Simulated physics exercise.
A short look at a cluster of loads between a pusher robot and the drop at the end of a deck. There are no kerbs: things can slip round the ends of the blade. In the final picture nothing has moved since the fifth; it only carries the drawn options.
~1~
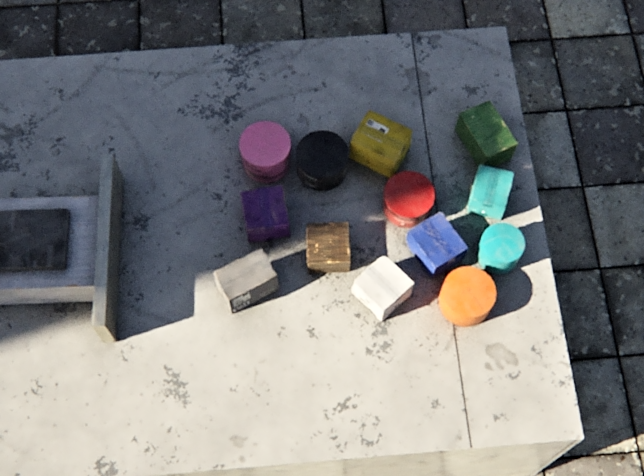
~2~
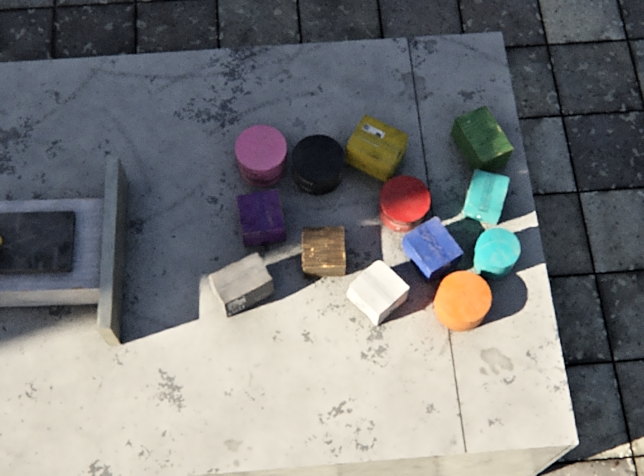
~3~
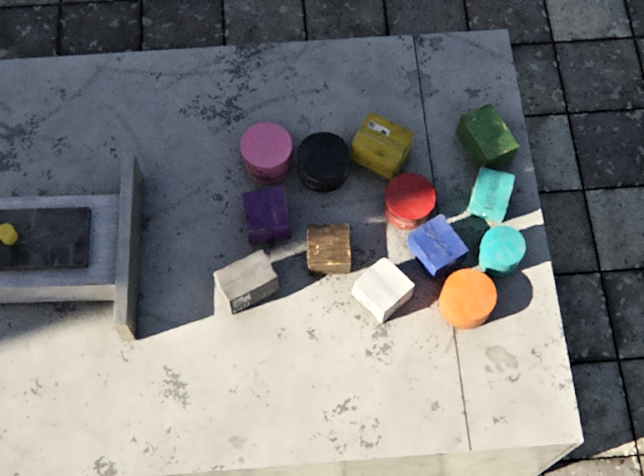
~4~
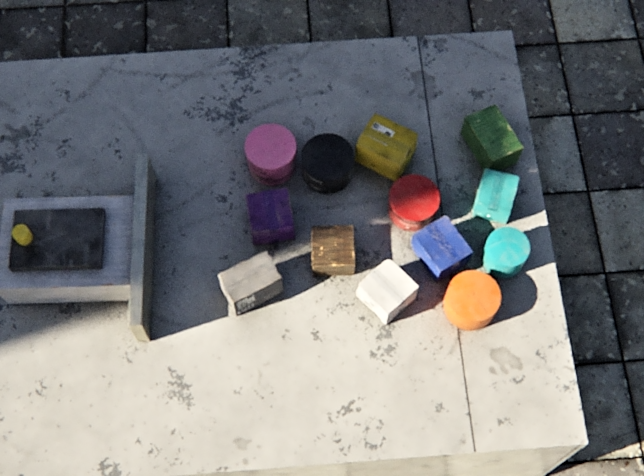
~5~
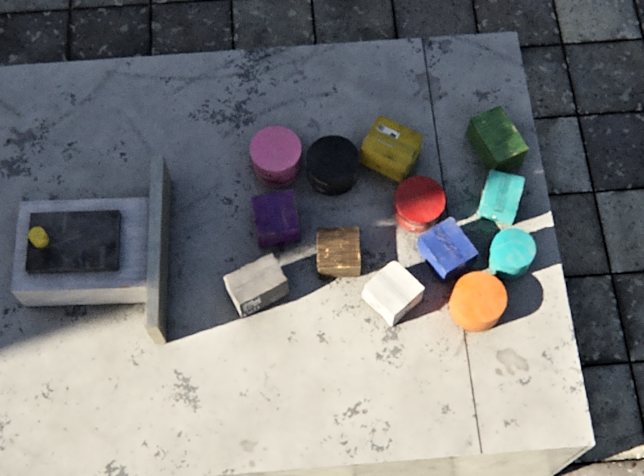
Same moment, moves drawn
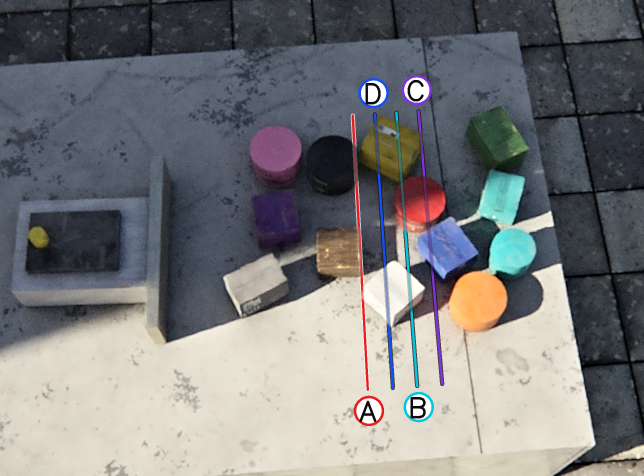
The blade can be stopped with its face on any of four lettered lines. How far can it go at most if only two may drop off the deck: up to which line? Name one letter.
C.
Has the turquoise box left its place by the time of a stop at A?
No.
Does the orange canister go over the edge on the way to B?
By then, no.
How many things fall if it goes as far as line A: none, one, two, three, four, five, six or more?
By then, none.
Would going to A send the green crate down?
By then, no.
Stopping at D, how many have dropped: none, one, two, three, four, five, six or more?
In all, none.
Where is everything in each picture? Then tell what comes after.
Black crate (328, 248); pink pail (266, 152); grey parcel (246, 281), in the first frame.
Robot (34, 241); white parcel (378, 293), in the second frame.
Robot (50, 237); yellow parcel (382, 147), in the third frame.
Robot (65, 238); orange canister (472, 300), in the fourth frame.
Robot (81, 240); green crate (497, 141); turquoise canister (512, 254); black pail (333, 166), in the fifth frame.
On the copy, A at (360, 244); B at (406, 241); C at (430, 239); D at (383, 242).
On C. First, robot (180, 233); pink pail (285, 155); grey parcel (294, 288).
Then, robot (280, 226); orange canister (491, 305); blue box (465, 248).
Finally, robot (356, 220); green crate over the edge; turquoise canister over the edge; two fallen.
By contrast, A is within the limit but short; B is within the limit but short; D is within the limit but short.
